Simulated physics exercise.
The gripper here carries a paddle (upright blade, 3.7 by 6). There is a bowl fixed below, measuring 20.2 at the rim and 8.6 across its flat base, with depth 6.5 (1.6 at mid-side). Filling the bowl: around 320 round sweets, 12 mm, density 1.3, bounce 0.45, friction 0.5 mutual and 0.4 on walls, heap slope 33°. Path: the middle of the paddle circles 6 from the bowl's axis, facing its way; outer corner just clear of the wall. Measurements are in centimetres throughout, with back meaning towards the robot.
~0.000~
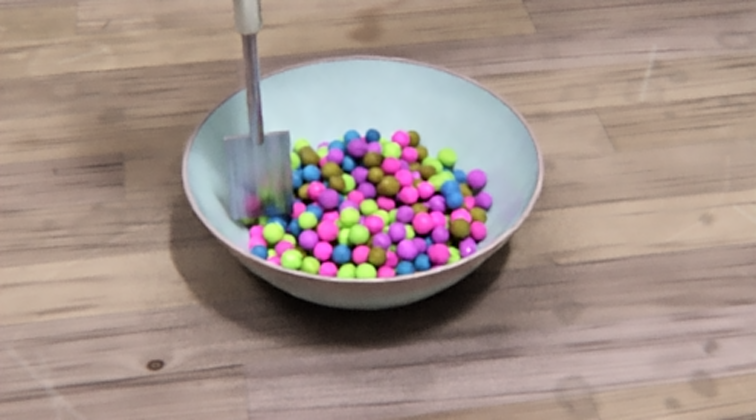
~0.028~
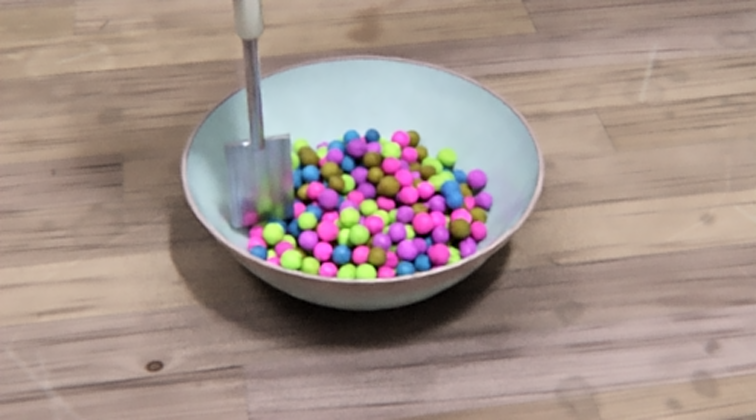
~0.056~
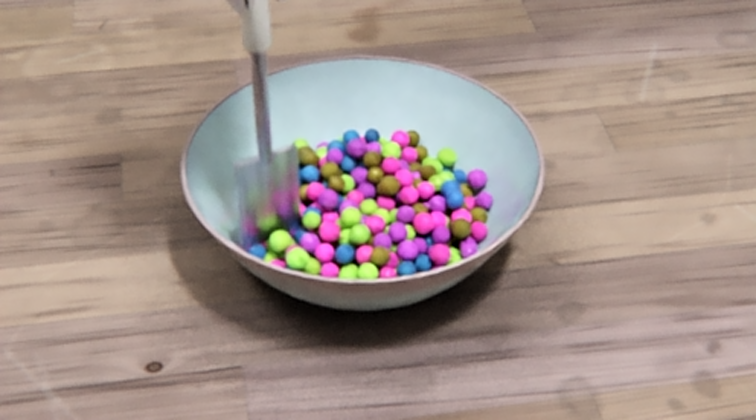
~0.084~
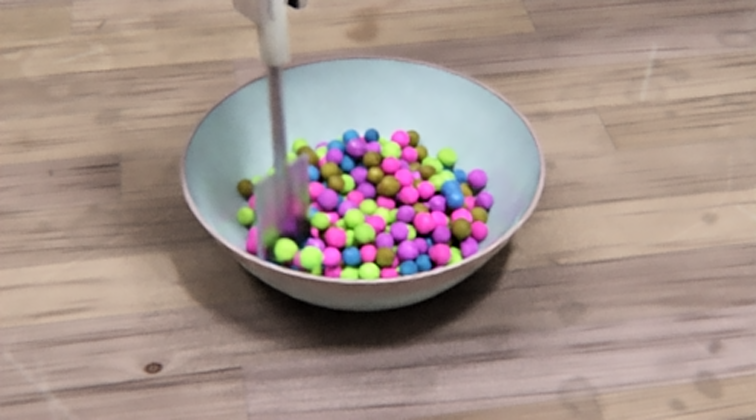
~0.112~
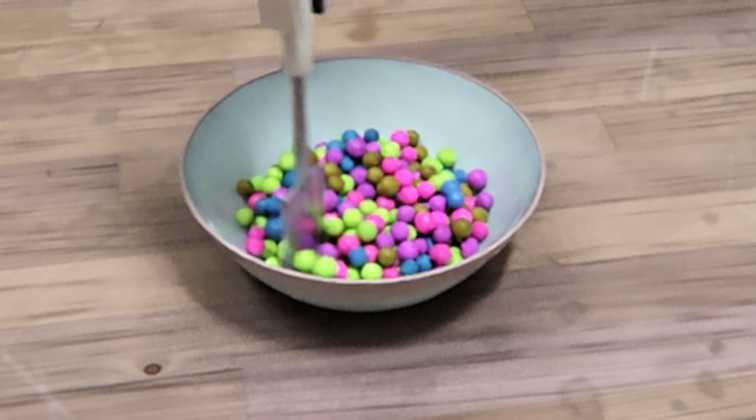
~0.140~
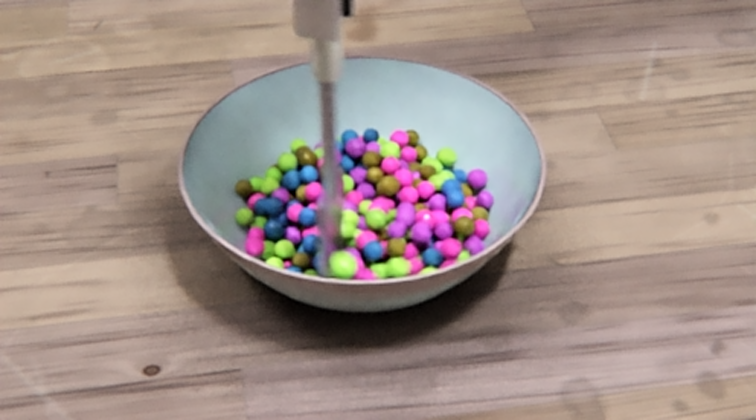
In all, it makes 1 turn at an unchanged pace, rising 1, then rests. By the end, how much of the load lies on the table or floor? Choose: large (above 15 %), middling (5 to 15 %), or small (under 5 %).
Small.
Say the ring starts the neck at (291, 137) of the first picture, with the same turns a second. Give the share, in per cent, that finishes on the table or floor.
Close to 0 in a hundred.
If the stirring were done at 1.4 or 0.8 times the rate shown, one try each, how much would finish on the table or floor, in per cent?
Estimates in order: Some 5 % and some 0 %.
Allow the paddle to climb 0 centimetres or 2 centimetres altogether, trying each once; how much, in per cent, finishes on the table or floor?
About 5 per cent on the first try and 0 per cent on the second.
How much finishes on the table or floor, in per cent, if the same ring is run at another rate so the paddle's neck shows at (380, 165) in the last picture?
About 5 %.
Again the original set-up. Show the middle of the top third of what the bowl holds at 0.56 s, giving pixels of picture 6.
Near (303, 165).
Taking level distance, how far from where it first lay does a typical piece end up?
Near 1 cm.
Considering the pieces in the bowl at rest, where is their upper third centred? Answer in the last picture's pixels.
Centre, approx.: (326, 214).
After 0.35 s, 179° round, highest piece 8 above the table; 316 in the bowl.
After 0.56 s, 292° round, highest piece 8 above the table; 313 in the bowl, 3 on the table or floor.
After 0.87 s, 0° round, highest piece 5 above the table; 307 in the bowl, 8 on the table or floor, 1 in flight or on the tool.
After 1.57 s, 0° round, highest piece 5 above the table; 307 in the bowl, 9 on the table or floor.
In the end, 307 in the bowl, 9 on the table or floor. That is 3 % on the table or floor.
